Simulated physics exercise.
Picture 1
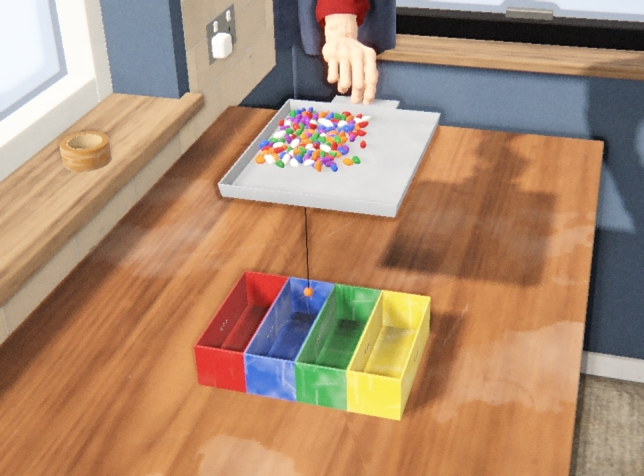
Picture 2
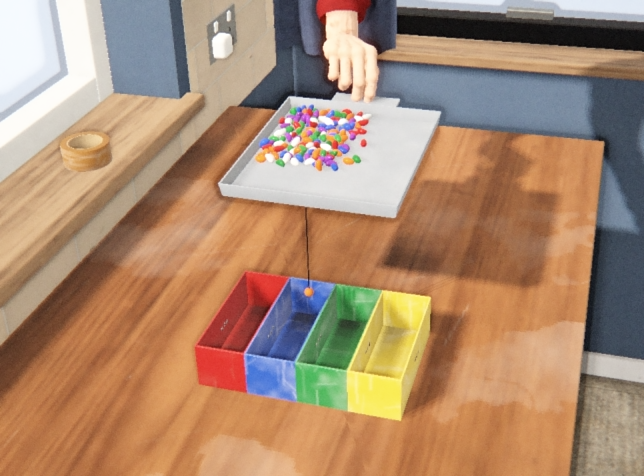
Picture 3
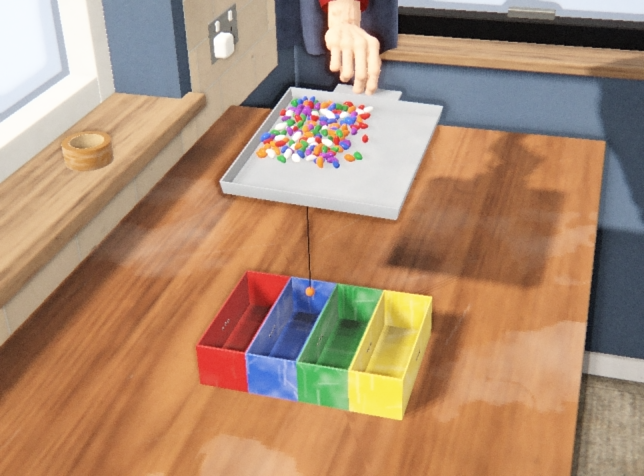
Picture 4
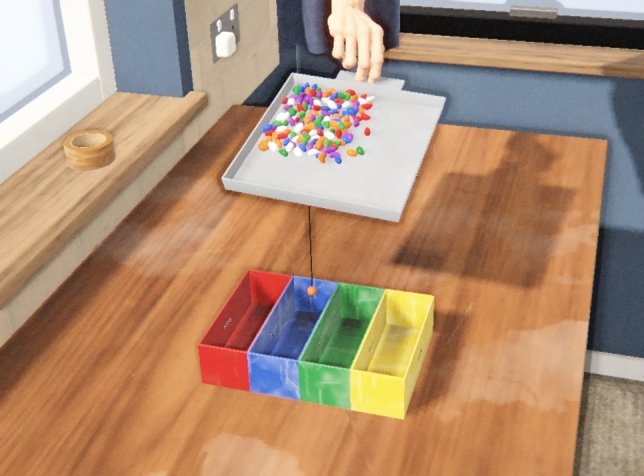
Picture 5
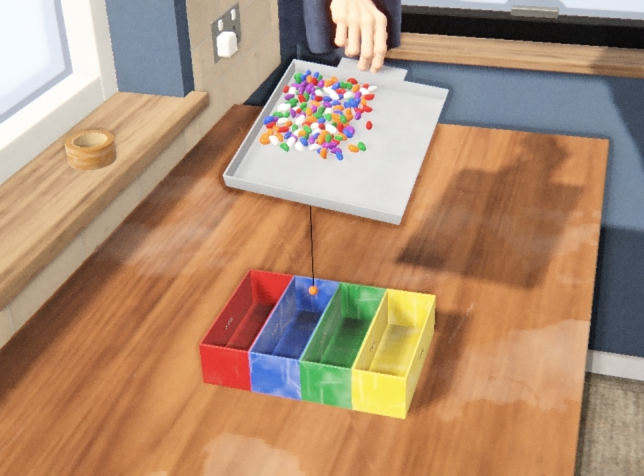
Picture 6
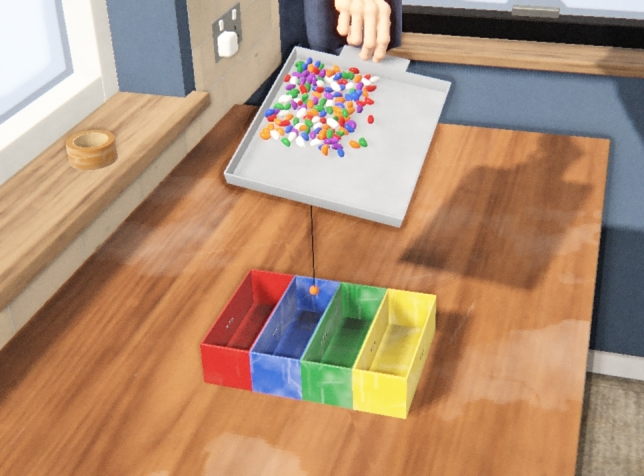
A hand grips the far edge of a pale grey tray of small multicoloured jelly beans above a wooden counter, seen from above at an angle, near blue walls and a window ledge. Below sit red, blue, green and yellow cells, left to right, with an orange bead hanging on a thread. The hand raises the tray's far side, steepening it as its near edge dips rightward, while the view barely shifts.
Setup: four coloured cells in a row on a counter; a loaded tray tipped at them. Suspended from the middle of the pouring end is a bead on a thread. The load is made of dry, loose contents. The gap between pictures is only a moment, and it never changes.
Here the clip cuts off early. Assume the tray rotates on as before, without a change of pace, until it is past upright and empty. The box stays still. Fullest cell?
Fullest: Yellow.
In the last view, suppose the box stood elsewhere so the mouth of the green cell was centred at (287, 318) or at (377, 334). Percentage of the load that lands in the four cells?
First case: Some 20 %; second case: Some 90 %.
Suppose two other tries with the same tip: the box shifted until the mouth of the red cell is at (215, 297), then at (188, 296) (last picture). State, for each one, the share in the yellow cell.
You'd get 50 in a hundred the first time and 20 in a hundred the second.
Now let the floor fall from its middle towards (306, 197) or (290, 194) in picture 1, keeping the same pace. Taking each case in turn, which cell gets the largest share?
First try: The red cell; second try: The cell in red.
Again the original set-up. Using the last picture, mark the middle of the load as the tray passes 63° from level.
About (371, 201).
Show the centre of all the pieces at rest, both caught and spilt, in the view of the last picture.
Close to (391, 350) in the last view.
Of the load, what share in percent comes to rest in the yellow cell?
I'd put that share at some 60 per cent.
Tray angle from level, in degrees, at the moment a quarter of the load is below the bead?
Around 80°, give or take.
Soon, tray tipped steeply; most on the tray; a stray few in the yellow cell; a small part falling or outside the box.
A while on, tray tipped past a quarter turn; about half on the tray; about a third in the yellow cell; a small part in the green cell; a stray few in the blue cell; a small part falling or outside the box.
Towards the end, tray tipped past a quarter turn; about two thirds in the yellow cell; about a third in the green cell; a stray few in the blue cell; a small part falling or outside the box.
Finally, tray tipped past a quarter turn; about two thirds in the yellow cell; about a third in the green cell; a stray few in the blue cell; none in the red cell; a small part outside the box.
